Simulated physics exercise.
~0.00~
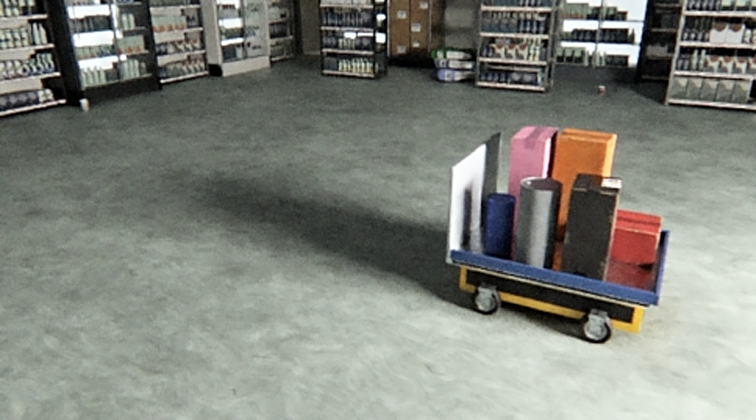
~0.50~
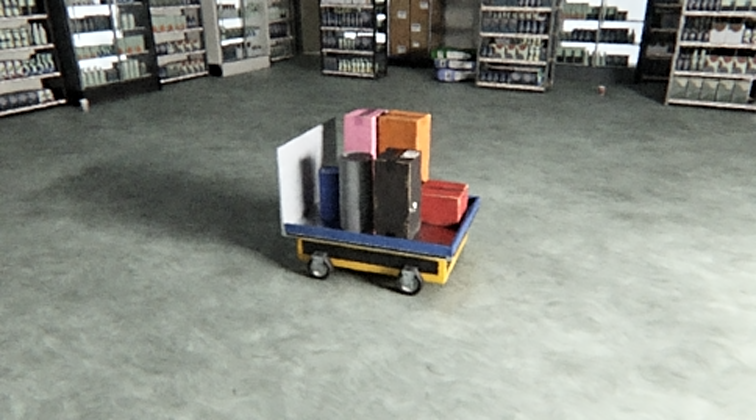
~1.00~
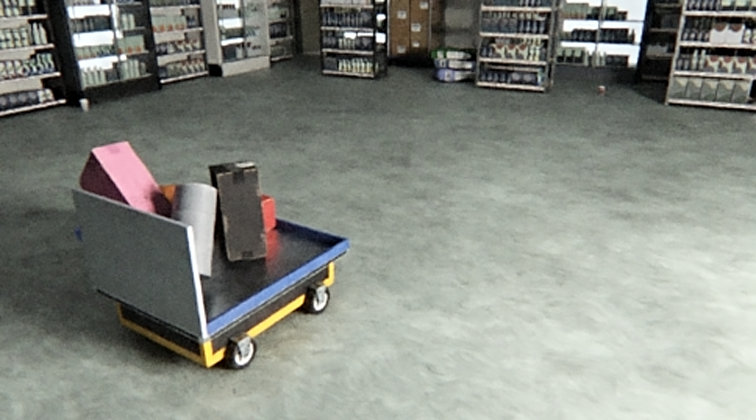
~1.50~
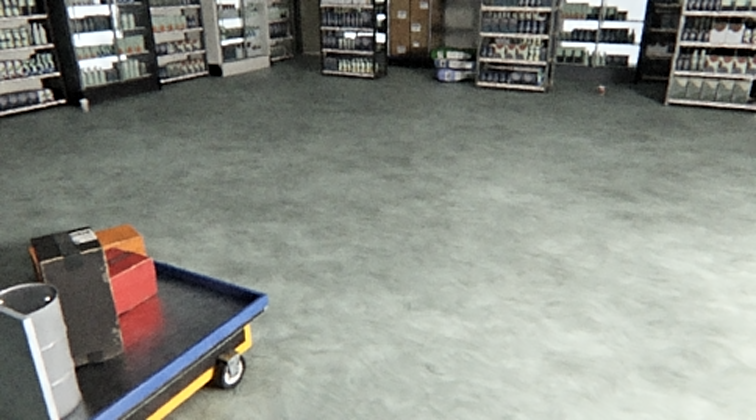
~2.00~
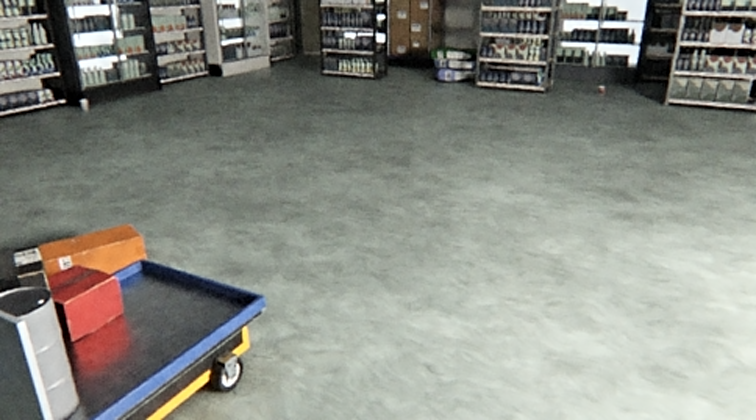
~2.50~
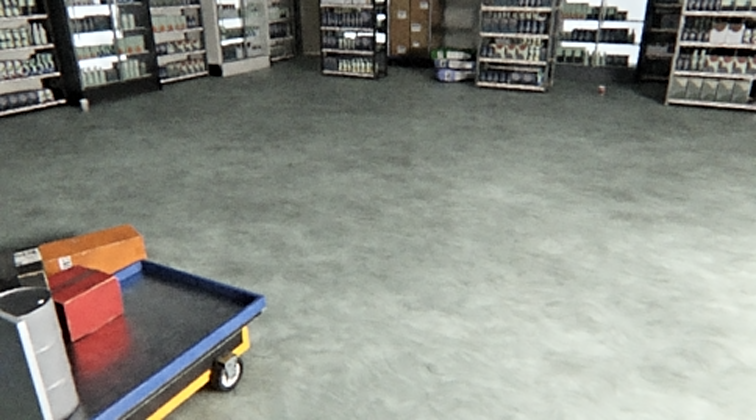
In a shop, a loaded cart rolls left and turns, its boxes tipping and sliding before it stops.
